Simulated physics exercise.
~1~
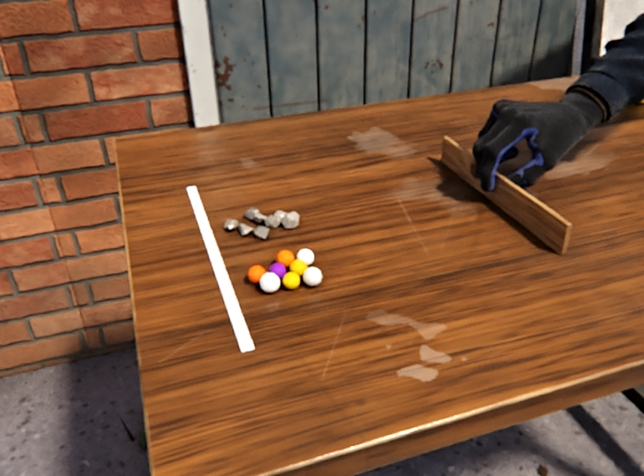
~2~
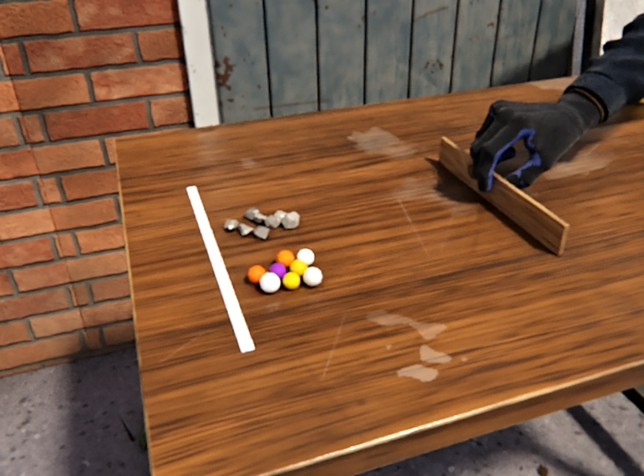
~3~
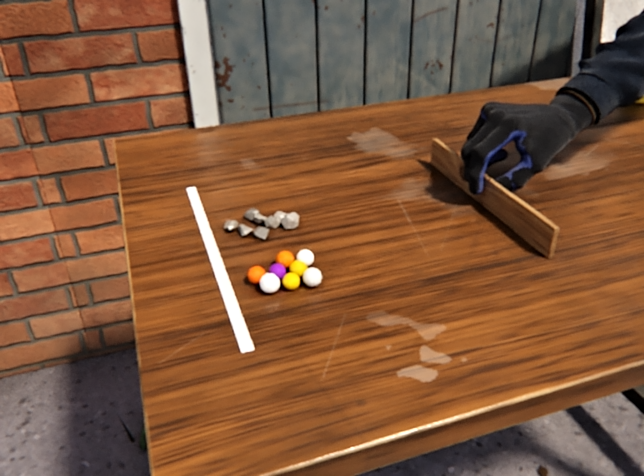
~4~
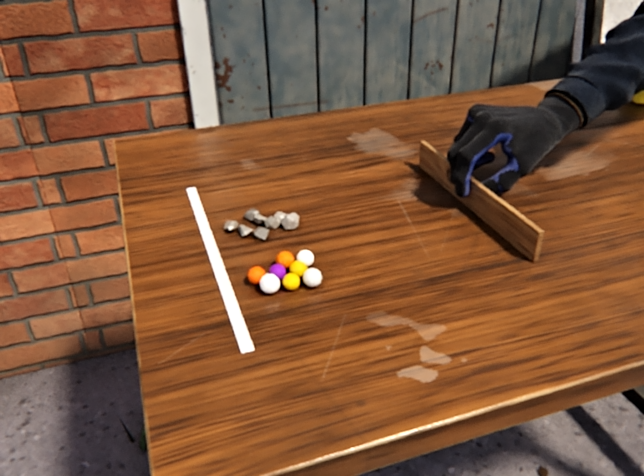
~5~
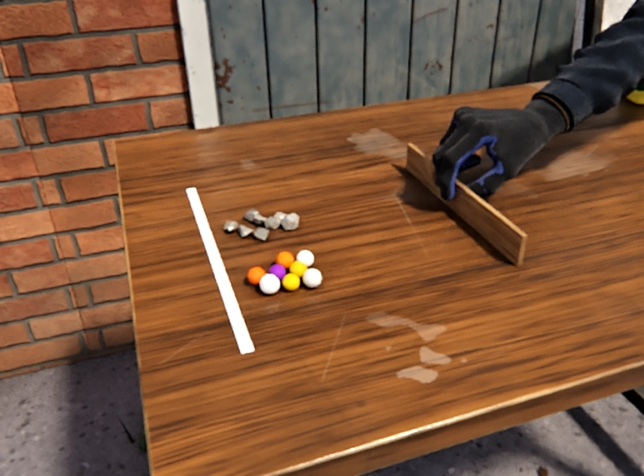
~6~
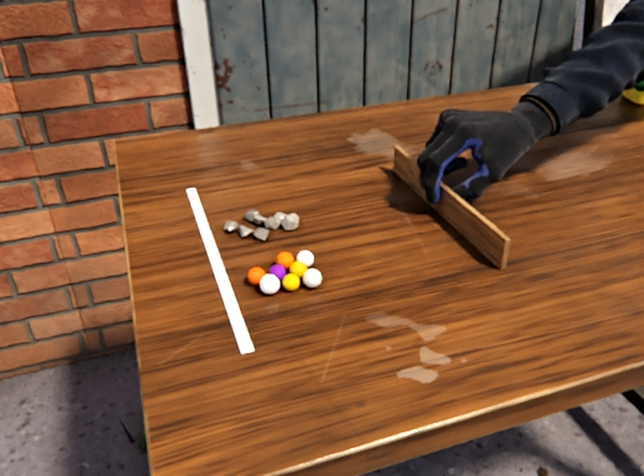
On a wooden table beside a brick wall, a dark-gloved hand slides an upright strip of wood steadily left across the surface, while the gravel bits and colored marbles near a line of white tape stay still.
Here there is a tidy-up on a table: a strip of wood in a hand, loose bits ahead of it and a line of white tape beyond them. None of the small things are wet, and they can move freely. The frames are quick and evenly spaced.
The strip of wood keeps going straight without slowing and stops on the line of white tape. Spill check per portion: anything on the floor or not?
Nearer portion - some on the floor; farther portion - none on the floor.
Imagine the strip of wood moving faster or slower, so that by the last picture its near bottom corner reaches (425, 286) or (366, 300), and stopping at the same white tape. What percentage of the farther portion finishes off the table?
Around 20 per cent first, then around 100 per cent.
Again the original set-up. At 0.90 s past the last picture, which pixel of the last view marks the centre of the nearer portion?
Its centre is near (187, 299).
Then, 0.44 s later than the last frame, strip of wood still moving, near (326, 207); nearer portion all on the table, its front near (256, 276); farther portion all on the table, its front near (230, 225).
Then, 0.90 s later than the last frame, strip of wood stopped at the white tape; nearer portion all on the table, its front near (163, 307); farther portion all on the table, its front near (167, 245).
Then, 1.18 s later than the last frame, strip of wood stopped at the white tape; nearer portion the larger part over the edge; farther portion all on the table, its front near (167, 245).
When it is over, strip of wood stopped at the white tape; nearer portion every one over the edge; farther portion all on the table, its front near (167, 245).
